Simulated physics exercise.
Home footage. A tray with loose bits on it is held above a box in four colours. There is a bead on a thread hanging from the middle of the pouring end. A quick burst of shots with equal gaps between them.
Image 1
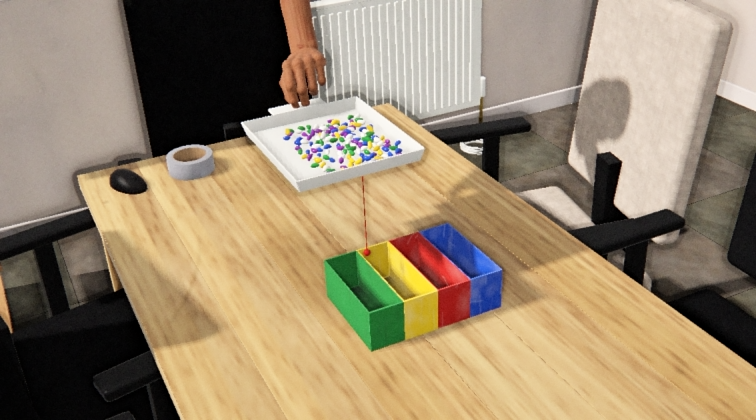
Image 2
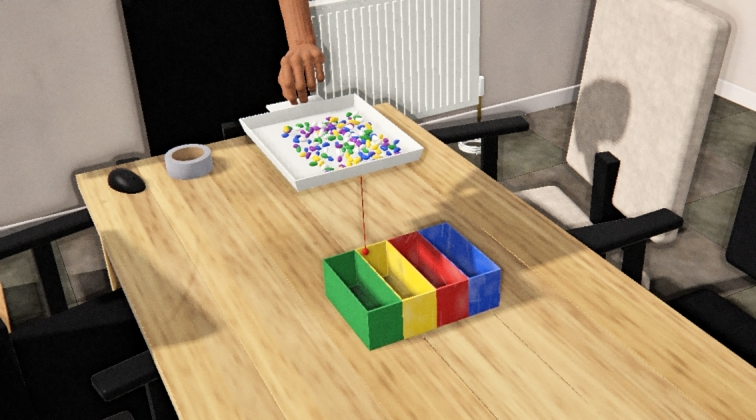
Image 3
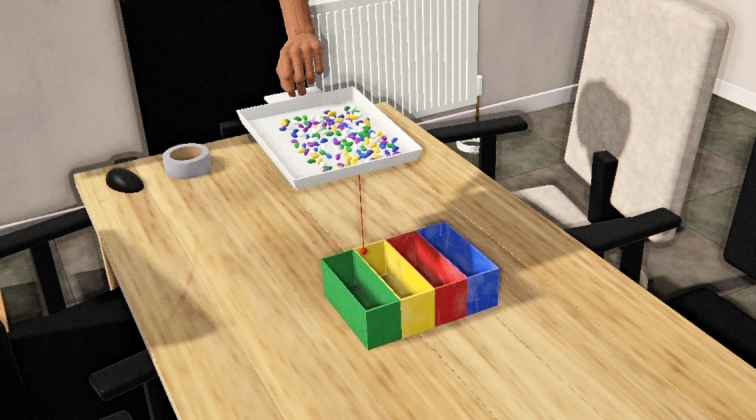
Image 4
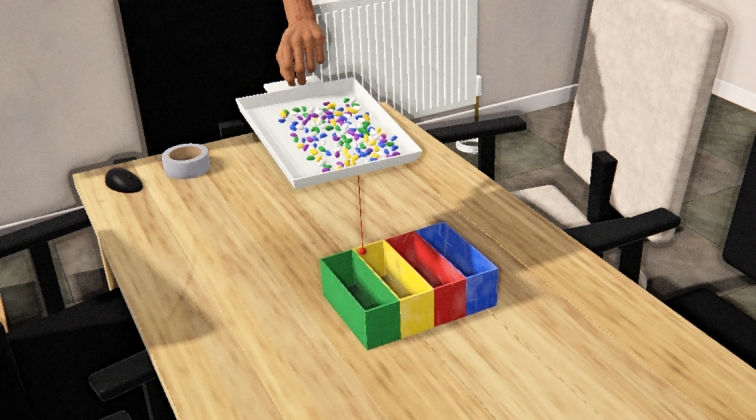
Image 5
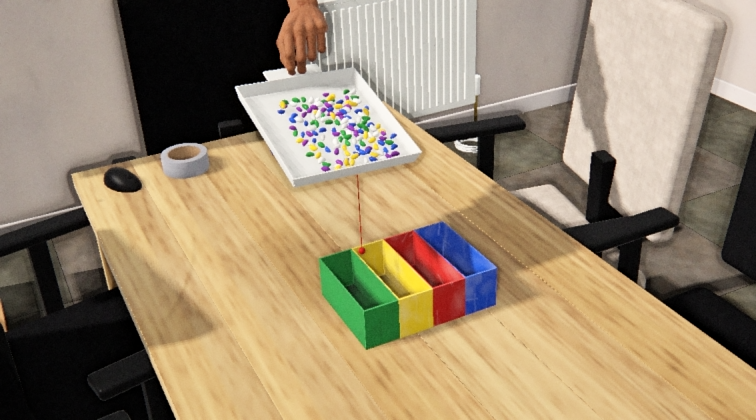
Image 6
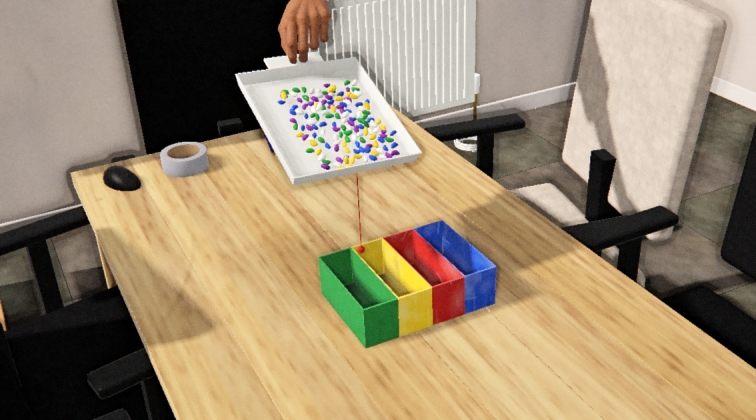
A hand reaches in from the top of the view, seen from above at an angle, over a pale wooden table with dark chairs around it and a white radiator behind. It holds a white tray of green, yellow, purple and blue jelly beans above an open box with green, yellow, red and blue cells, a red bead hanging between. The hand gradually raises the tray's far side, tilting it towards the viewer, while the view shifts very slightly.
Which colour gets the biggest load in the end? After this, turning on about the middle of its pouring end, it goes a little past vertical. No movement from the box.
The red cell gets the biggest load.
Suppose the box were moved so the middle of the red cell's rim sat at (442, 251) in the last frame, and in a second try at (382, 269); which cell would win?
Result 1: The cell in yellow. Result 2: The blue cell.
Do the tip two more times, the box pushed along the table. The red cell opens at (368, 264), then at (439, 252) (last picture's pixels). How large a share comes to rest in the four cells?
Roughly 60 per cent, then roughly 90 per cent.
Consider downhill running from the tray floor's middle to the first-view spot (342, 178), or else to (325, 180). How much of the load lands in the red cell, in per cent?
Respectively 0 and 0 in a hundred.
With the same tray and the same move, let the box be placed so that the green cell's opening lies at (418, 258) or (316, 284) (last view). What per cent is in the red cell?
Trial 1 around 0 percent, trial 2 around 20 percent.
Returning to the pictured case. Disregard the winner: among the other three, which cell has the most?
Yellow.
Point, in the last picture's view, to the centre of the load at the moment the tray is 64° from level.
The load is centred about (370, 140).
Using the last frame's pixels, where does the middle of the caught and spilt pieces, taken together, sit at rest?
Near (419, 299).
Just after the last frame, tray tipped steeply; almost all on the tray; just a few falling or outside the box.
A moment on, tray tipped past a quarter turn; almost all on the tray; just a few in the yellow cell; just a few in the red cell; just a few in the green cell; just a few in the blue cell; just a few falling or outside the box.
Further on, tray tipped past a quarter turn; roughly half in the red cell; roughly a quarter in the yellow cell; about a tenth in the green cell; about a tenth in the blue cell; just a few falling or outside the box.
When it is over, tray tipped past a quarter turn; roughly half in the red cell; roughly a quarter in the yellow cell; about a tenth in the green cell; about a tenth in the blue cell; just a few outside the box.
